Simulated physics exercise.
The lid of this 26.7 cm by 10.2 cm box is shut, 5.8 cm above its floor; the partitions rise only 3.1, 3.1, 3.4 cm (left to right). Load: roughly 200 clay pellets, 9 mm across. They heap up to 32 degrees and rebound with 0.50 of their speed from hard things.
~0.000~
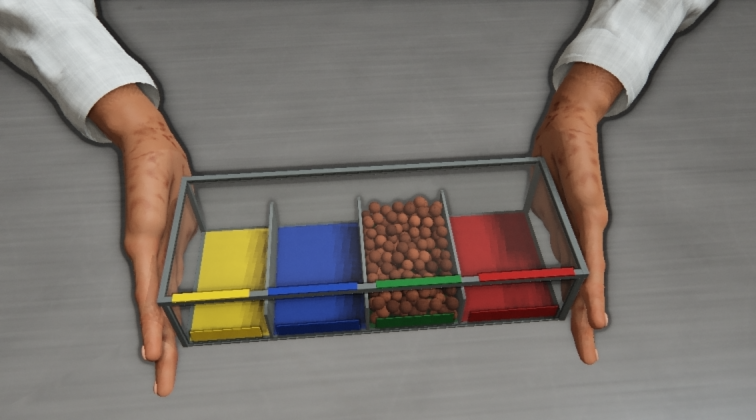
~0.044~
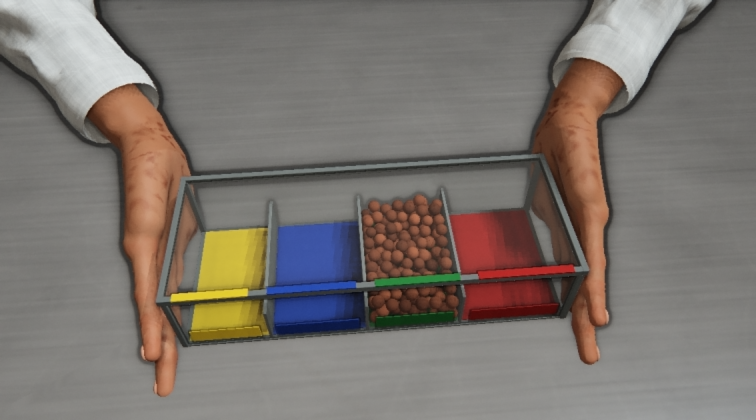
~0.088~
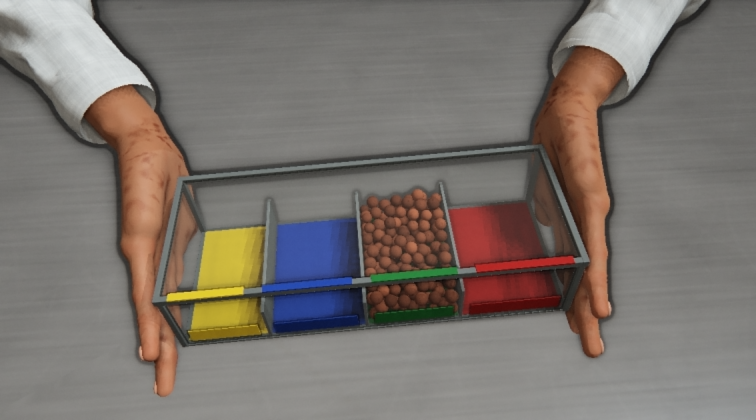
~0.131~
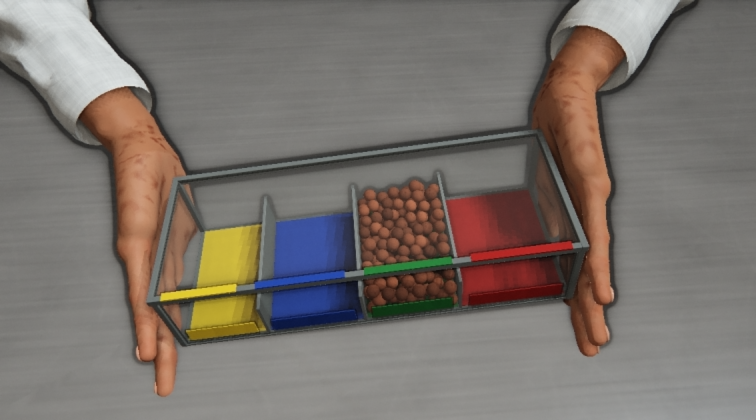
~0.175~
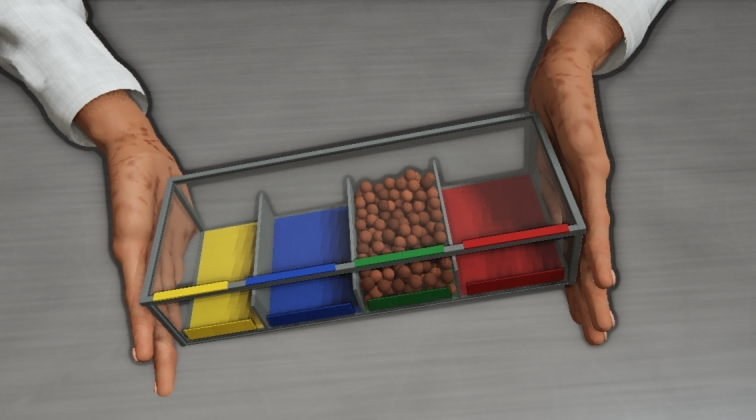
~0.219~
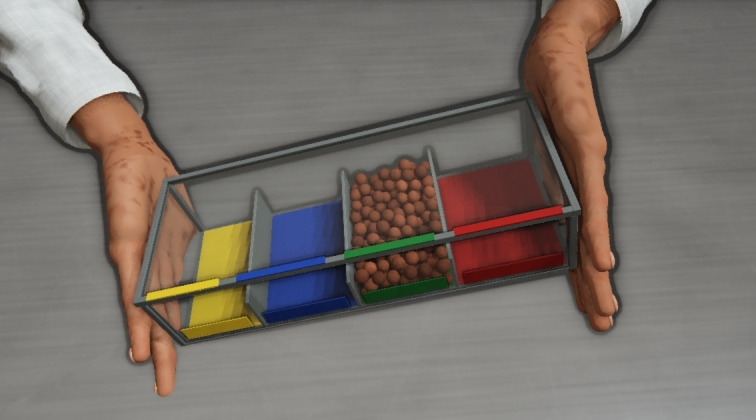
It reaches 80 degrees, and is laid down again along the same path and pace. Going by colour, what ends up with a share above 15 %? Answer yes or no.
Red: No, blue: No, green: Yes, yellow: Yes.
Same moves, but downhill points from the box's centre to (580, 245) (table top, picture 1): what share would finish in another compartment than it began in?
About 30 per cent.
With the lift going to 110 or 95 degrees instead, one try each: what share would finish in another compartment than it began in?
About 100 and 75 per cent.
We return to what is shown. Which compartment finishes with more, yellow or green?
The green one has more.
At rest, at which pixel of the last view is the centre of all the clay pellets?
Around (369, 257).
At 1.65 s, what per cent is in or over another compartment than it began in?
Some 50 per cent.
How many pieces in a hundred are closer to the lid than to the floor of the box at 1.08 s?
Some 30 per cent.
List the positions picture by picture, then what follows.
Box tilt 0 degrees, front corners at (165, 299) and (580, 271); green 100 %, in the first picture.
Box tilt 1 degrees, front corners at (164, 299) and (581, 268), in the second picture.
Box tilt 3 degrees, front corners at (160, 299) and (581, 259), in the third picture.
Box tilt 6 degrees, front corners at (154, 299) and (580, 245), lowest corner left back, in the fourth picture.
Box tilt 10 degrees, front corners at (148, 299) and (577, 227), lowest corner left back, in the fifth picture.
Box tilt 14 degrees, front corners at (142, 299) and (571, 208), lowest corner left back; green 100 %. Its pace works out near 85 degrees a second, in the sixth picture.
Then, at 1.08 s, tilt 80 degrees; blue 10 %, green 80 %, yellow 10 %.
After 1.65 s, tilt 35 degrees; blue 5 %, green 50 %, yellow 40 %.
After 2.27 s, tilt 0 degrees; blue 5 %, green 50 %, yellow 40 %.
By 2.9 s all is still; red 0 %, blue 5 %, green 50 %, yellow 40 %.
